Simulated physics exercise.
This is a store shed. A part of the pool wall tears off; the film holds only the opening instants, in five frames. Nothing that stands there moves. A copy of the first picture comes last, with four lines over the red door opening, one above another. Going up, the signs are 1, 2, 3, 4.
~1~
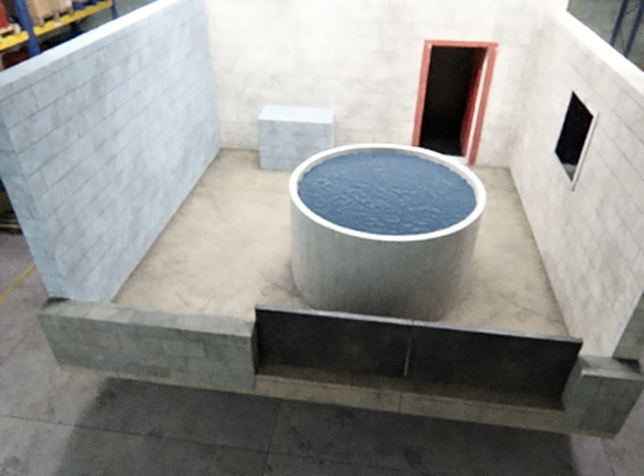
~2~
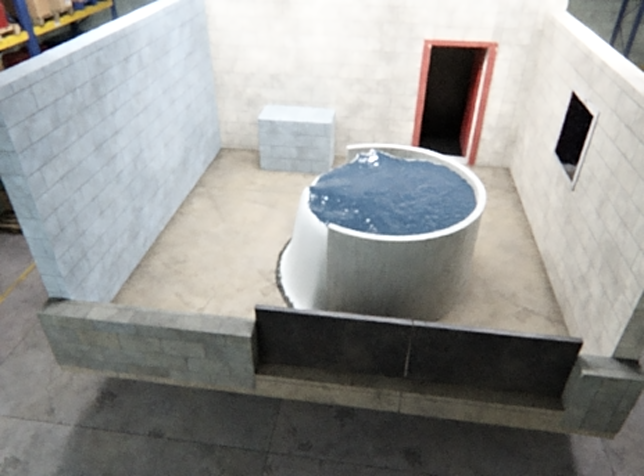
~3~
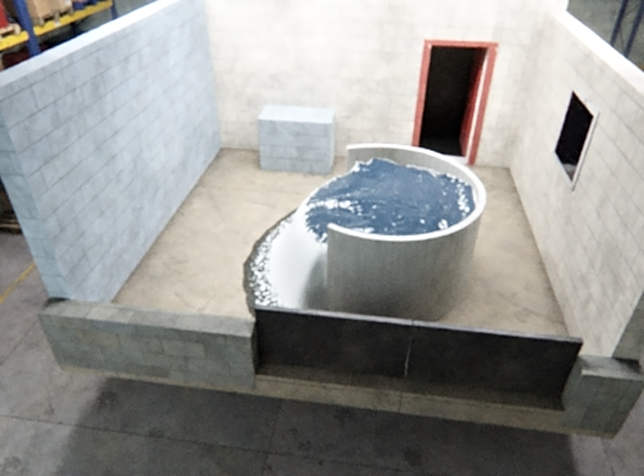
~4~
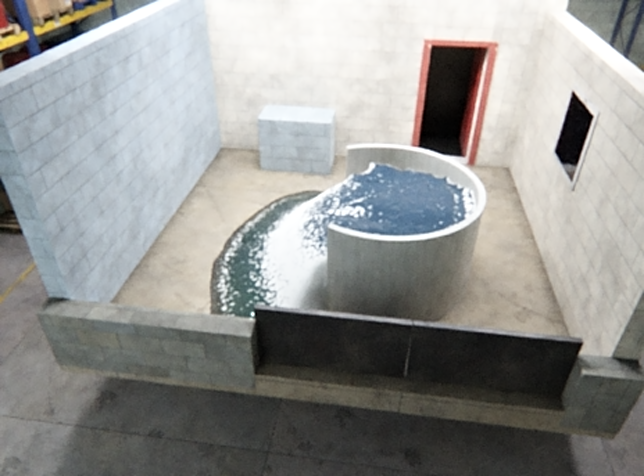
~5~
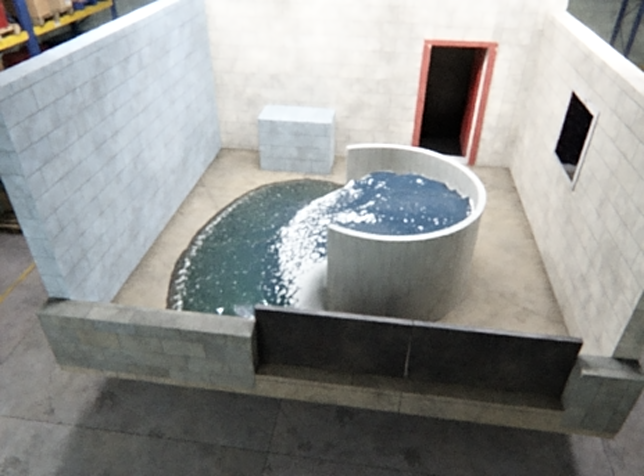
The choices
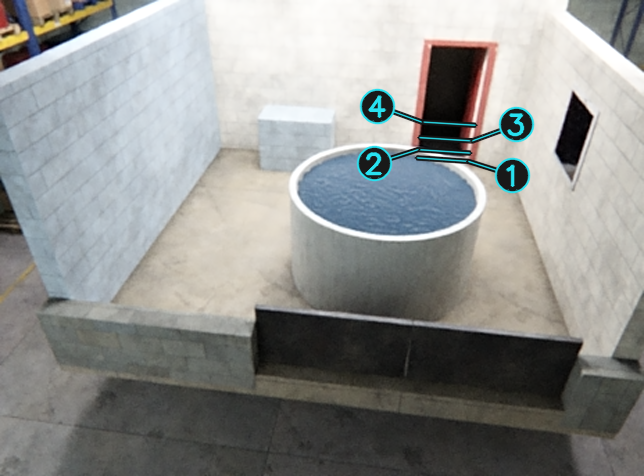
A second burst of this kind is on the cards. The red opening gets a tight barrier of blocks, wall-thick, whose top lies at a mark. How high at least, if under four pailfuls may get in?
Go for 2.
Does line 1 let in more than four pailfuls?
Yes, it does.
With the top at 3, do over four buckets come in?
No, not at all.
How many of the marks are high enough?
Three.
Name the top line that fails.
1 it is.
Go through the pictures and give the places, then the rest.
Water in the pool at rest, its middle at (385, 191); foot of the red doorway at (442, 163); shut gate at (411, 332), in the first frame.
Front seen at (311, 273), 3 % of the ground wet, in the second frame.
Front seen at (291, 217), 9 % of the ground wet, in the third frame.
Front seen at (266, 210), 18 % of the ground wet, in the fourth frame.
Front seen at (288, 183), 29 % of the ground wet, in the fifth frame.
On the marked copy, 1 at (442, 159); 2 at (443, 151); 3 at (445, 139); 4 at (448, 123); from the bottom up 1, 2, 3, 4.
With 1, dozens of bucketfuls pour in.
With 2, a bucket or two gets in.
With 3, nothing gets over.
With 4, nothing gets over.
